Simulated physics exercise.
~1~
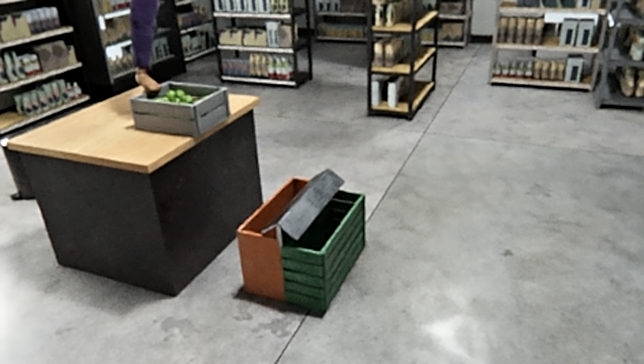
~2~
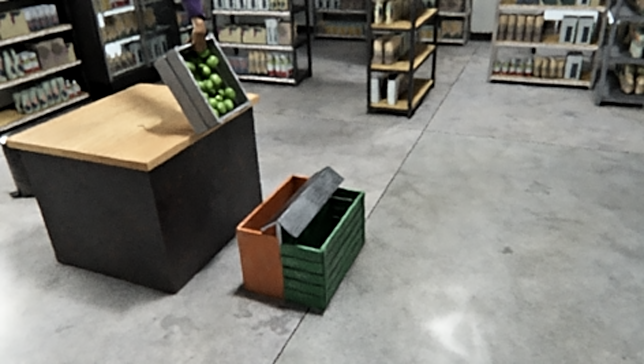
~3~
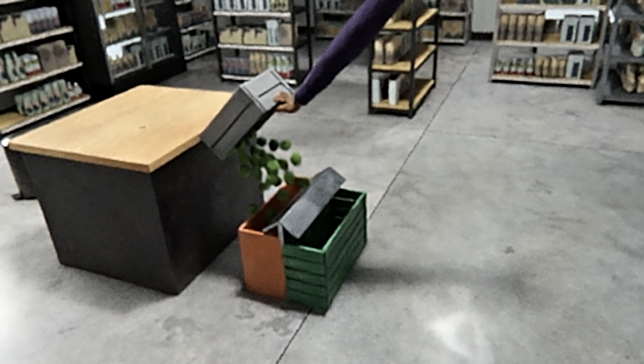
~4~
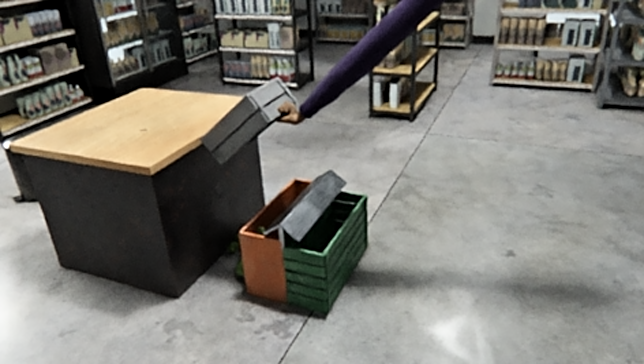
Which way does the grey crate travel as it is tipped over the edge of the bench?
The grey crate moves to the right as it tips over the bench edge.
